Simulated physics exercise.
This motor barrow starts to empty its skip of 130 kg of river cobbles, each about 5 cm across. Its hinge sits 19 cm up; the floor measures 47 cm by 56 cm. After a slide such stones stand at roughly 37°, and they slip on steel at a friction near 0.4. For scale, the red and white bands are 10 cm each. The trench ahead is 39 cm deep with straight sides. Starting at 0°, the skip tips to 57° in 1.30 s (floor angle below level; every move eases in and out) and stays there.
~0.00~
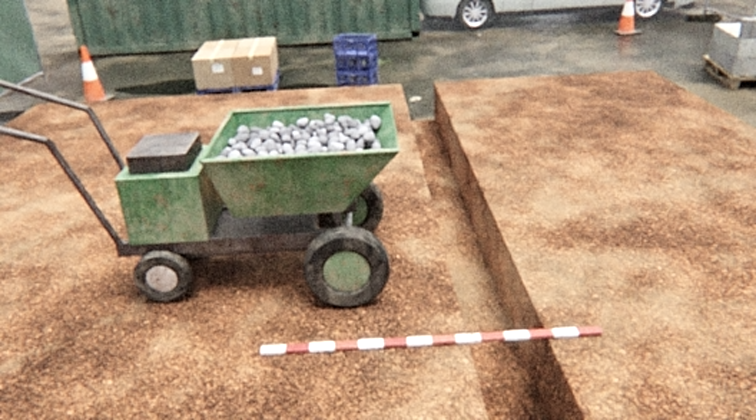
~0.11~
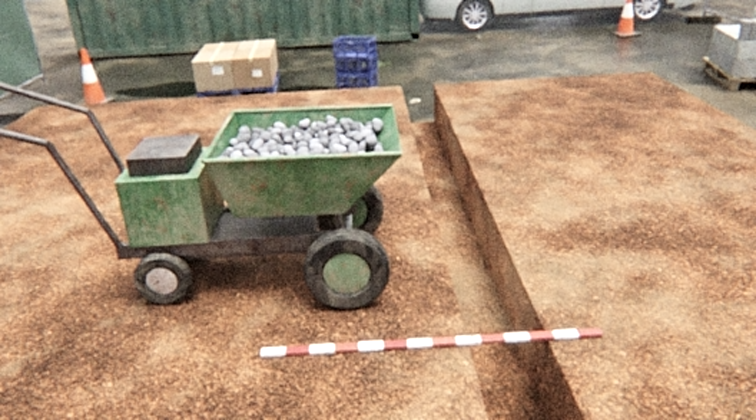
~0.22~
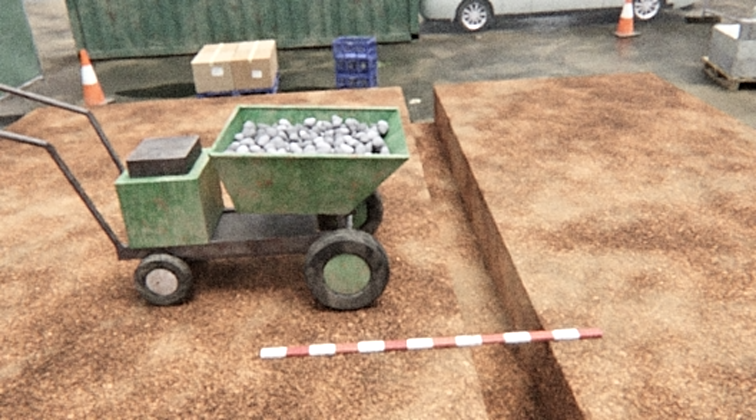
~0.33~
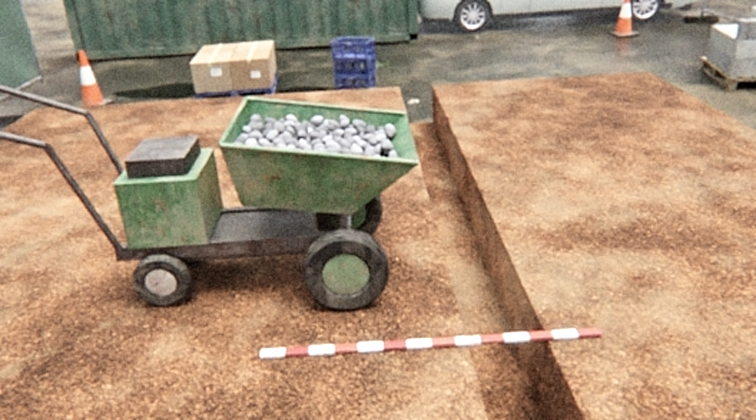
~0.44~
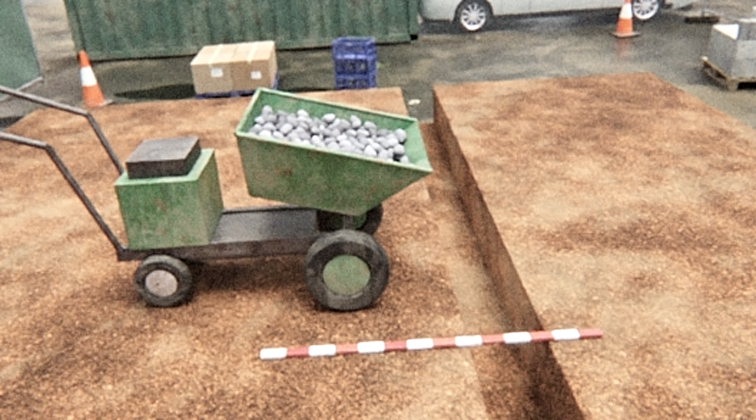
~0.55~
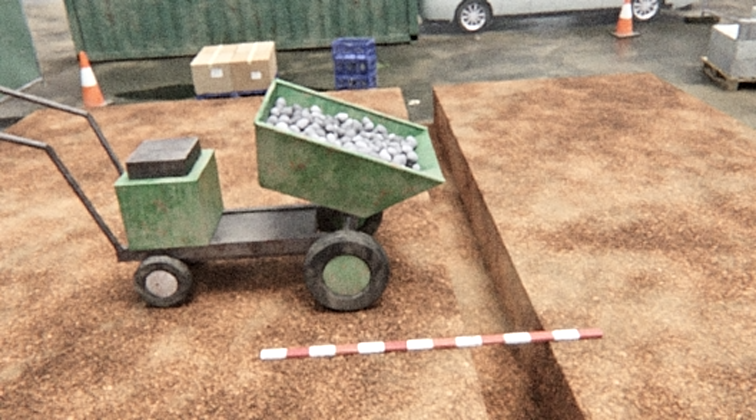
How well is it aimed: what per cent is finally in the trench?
Close to 60 in a hundred.
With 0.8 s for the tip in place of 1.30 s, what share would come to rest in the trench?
In that case some 50 per cent.
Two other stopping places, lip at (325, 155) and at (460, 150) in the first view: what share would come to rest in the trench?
First some 50, then 10 per cent.
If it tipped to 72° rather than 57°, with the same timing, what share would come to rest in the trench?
Then about 75 per cent.
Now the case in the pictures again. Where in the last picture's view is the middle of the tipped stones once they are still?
Around (491, 312).
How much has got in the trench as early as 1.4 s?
Some 15 per cent.
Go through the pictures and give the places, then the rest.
Lip at (399, 151), floor tilted 0°, highest stones at (323, 131), in the first frame.
The skip is at 1°, its lip at (402, 154); the top of the load is at (325, 133); the stones move at 0.2 m/s on average, in the second frame.
The skip is at 4°, its lip at (409, 158); the top of the load is at (285, 134); the stones move at 0.3 m/s on average, in the third frame.
The skip is at 9°, its lip at (418, 163); the top of the load is at (267, 128); the stones move at 0.4 m/s on average, in the fourth frame.
The skip is at 15°, its lip at (431, 171); the top of the load is at (271, 121); the stones move at 0.5 m/s on average, in the fifth frame.
Lip at (444, 182), floor tilted 22°, highest stones at (283, 111); the stones move at 0.5 m/s on average, in the sixth frame.
After 1.0 s the floor is at 48°; 100 % in the skip; the foremost stones are at (460, 201).
After 1.4 s the floor is at 57°; 84 % in the skip, 14 % in the trench, 2 % past the trench; the foremost stones are at (528, 253).
After 1.8 s the floor is at 57°; 58 % in the skip, 27 % in the trench, 14 % past the trench; the foremost stones are at (600, 259).
After 3.7 s the floor is at 57°; 23 % in the skip, 60 % in the trench, 17 % past the trench; the foremost stones are at (636, 247).
